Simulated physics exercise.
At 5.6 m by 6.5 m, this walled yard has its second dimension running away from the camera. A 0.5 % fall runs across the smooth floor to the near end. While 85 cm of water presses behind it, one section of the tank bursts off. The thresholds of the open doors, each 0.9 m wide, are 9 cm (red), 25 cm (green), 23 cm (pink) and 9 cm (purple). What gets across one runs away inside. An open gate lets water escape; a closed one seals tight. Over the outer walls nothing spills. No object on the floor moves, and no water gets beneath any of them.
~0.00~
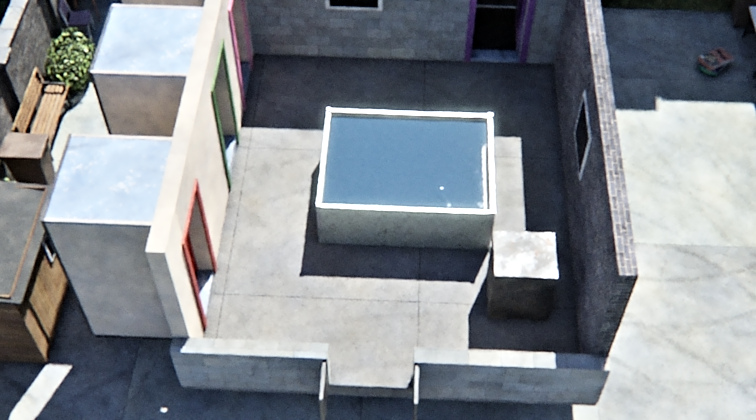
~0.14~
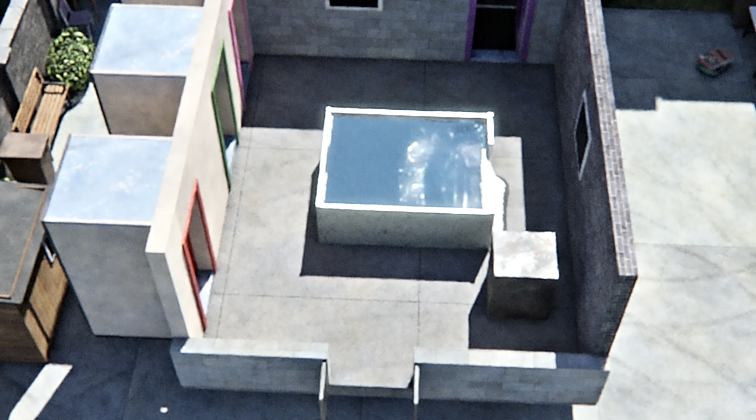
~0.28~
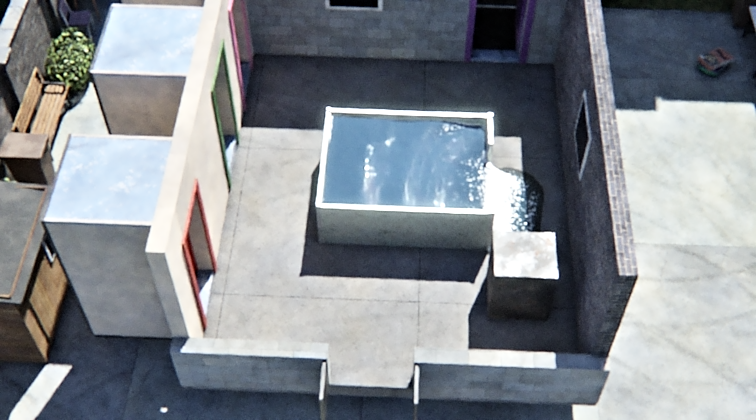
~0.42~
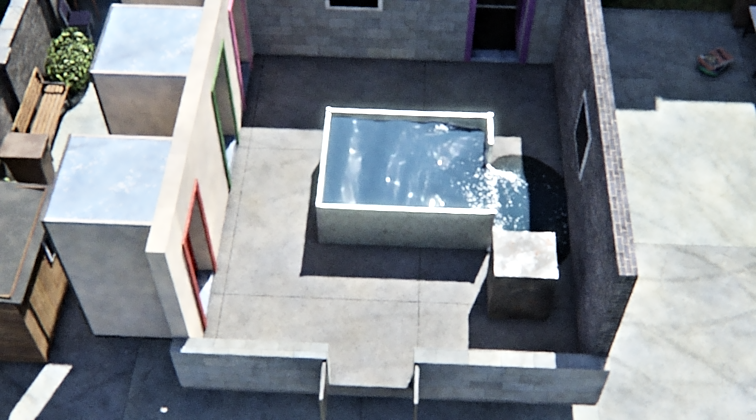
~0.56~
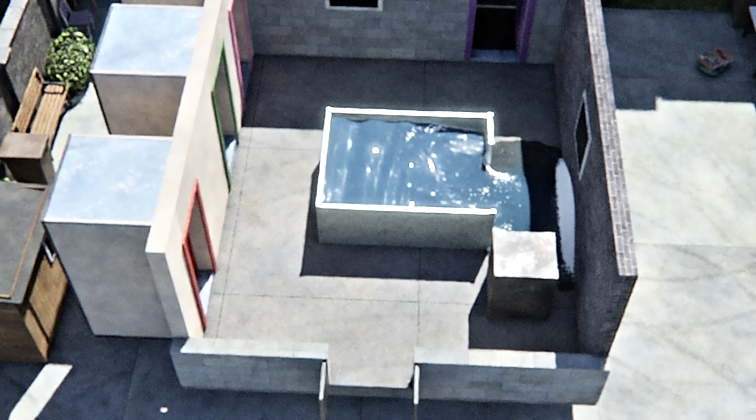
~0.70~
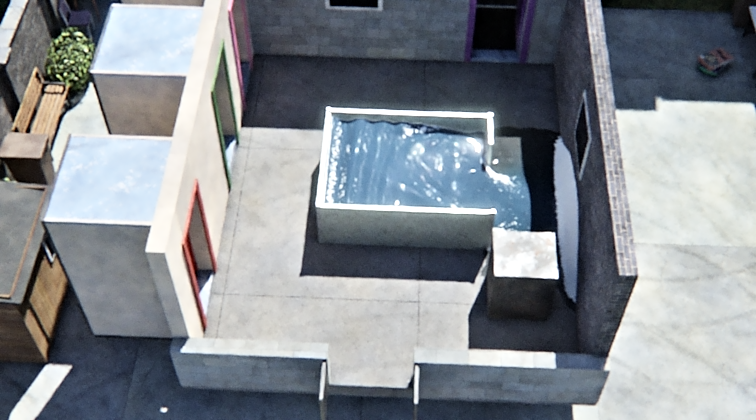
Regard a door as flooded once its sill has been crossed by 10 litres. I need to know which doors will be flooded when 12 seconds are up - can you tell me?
Outcome: For the red door I'd say above the limit; for the green door I'd say within the limit; for the pink door I'd say within the limit; for the purple door I'd say above the limit.
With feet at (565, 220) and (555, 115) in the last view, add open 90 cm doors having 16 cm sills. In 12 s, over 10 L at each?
Result in order - more than that, then not enough.
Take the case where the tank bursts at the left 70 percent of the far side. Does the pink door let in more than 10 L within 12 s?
Then: Pink beyond it.
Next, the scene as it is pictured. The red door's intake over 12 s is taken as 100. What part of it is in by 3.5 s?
I'd say close to 0 percent.
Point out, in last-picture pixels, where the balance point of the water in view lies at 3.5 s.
Pixel position near (449, 209).
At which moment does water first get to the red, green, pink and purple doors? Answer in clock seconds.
The front reaches red at 3.4 s, green at 4.0 s, pink at 3.8 s, purple at 1.6 s.
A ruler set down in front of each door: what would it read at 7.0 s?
Depths: Red door 16 cm, green door 17 cm, pink door 15 cm, purple door 14 cm.
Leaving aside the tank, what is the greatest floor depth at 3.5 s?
40 cm or so.
After 1.4 s water covers 20 % of the floor and is deepest (62 cm) near (558, 230); red door not reached, green door not reached, pink door not reached, purple door not reached.
After 2.2 s water covers 40 % of the floor and is deepest (64 cm) near (582, 380); red door not reached, green door not reached, pink door not reached, purple door 26 cm at the sill, 24 L in.
After 3.5 s water covers 75 % of the floor and is deepest (40 cm) near (582, 380); red door 15 cm at the sill, 0 L in, green door not reached, pink door not reached, purple door 25 cm at the sill, 154 L in.
After 7.0 s water covers 100 % of the floor and is deepest (20 cm) near (319, 170); red door 16 cm at the sill, 215 L in, green door 17 cm at the sill, 0 L in, pink door 15 cm at the sill, 0 L in, purple door 14 cm at the sill, 296 L in.
After 12.0 s water covers 100 % of the floor and is deepest (15 cm) near (260, 366); red door 11 cm at the sill, 317 L in, green door 11 cm at the sill, 0 L in, pink door 11 cm at the sill, 0 L in, purple door 8 cm at the sill, 315 L in.
